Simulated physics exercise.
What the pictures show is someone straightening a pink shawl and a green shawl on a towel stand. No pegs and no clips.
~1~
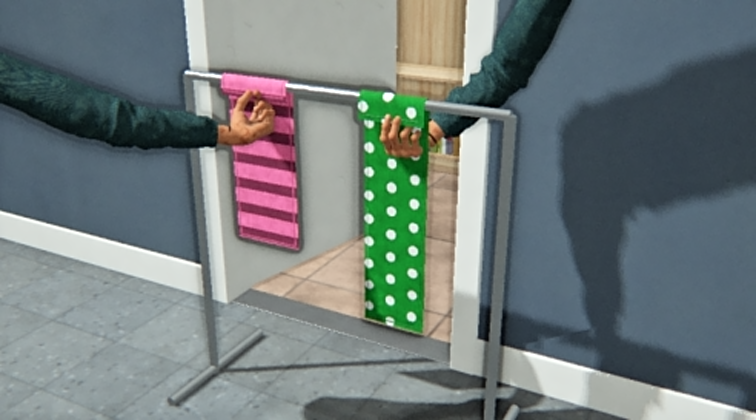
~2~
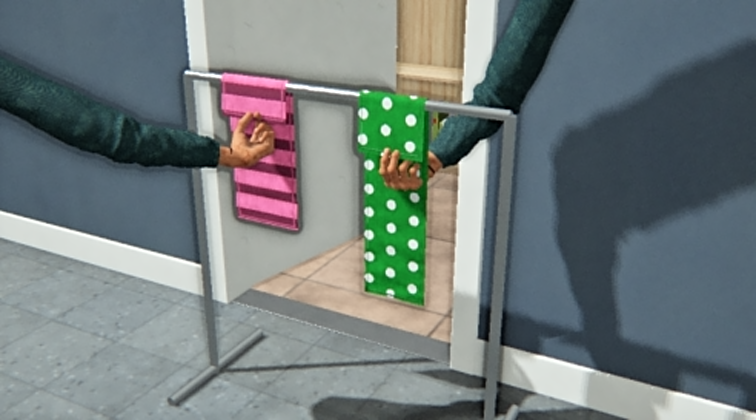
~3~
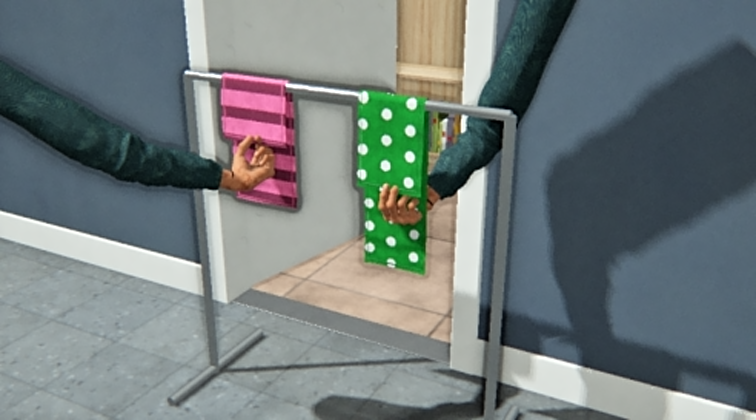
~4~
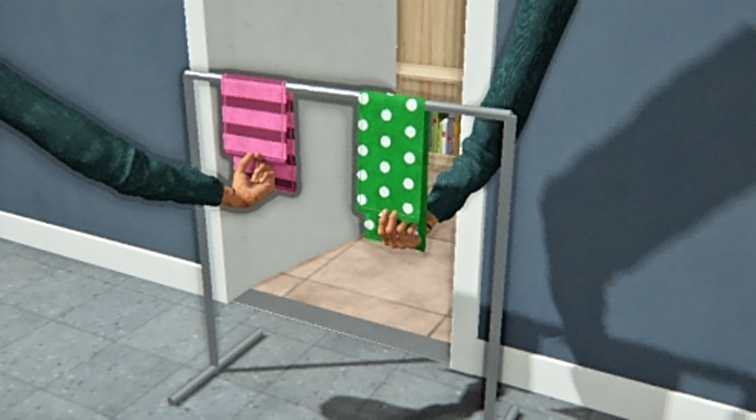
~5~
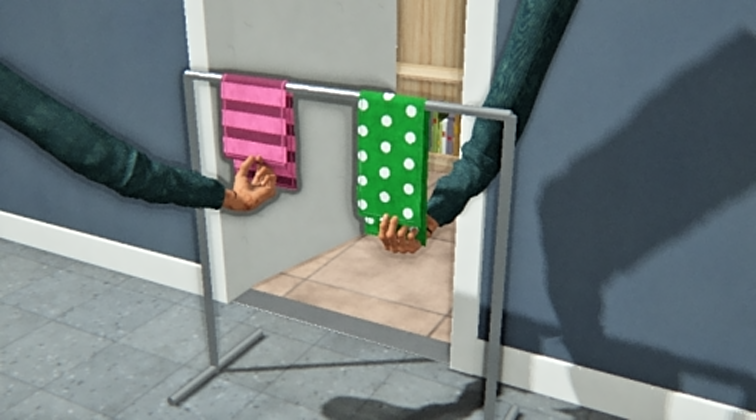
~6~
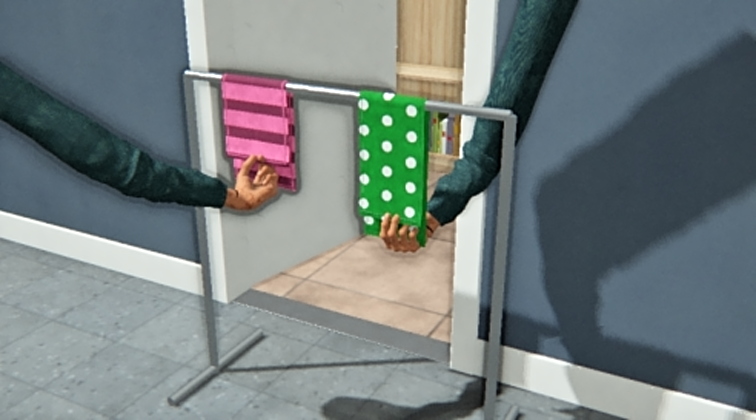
Two hands tugged down the short front ends of a pink striped cloth and a green polka-dot one hanging over a metal rail, the longer back ends rising, then stayed almost still.
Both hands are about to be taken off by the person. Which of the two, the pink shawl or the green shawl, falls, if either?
As I see it, the pink shawl most likely keeps its perch, the green shawl most likely keeps its perch.
Then, 0.54 s past the final frame, pink shawl unmoved; green shawl unmoved.
When it is over, pink shawl unmoved; green shawl unmoved. The pink shawl keeps its place and the green shawl stays on.
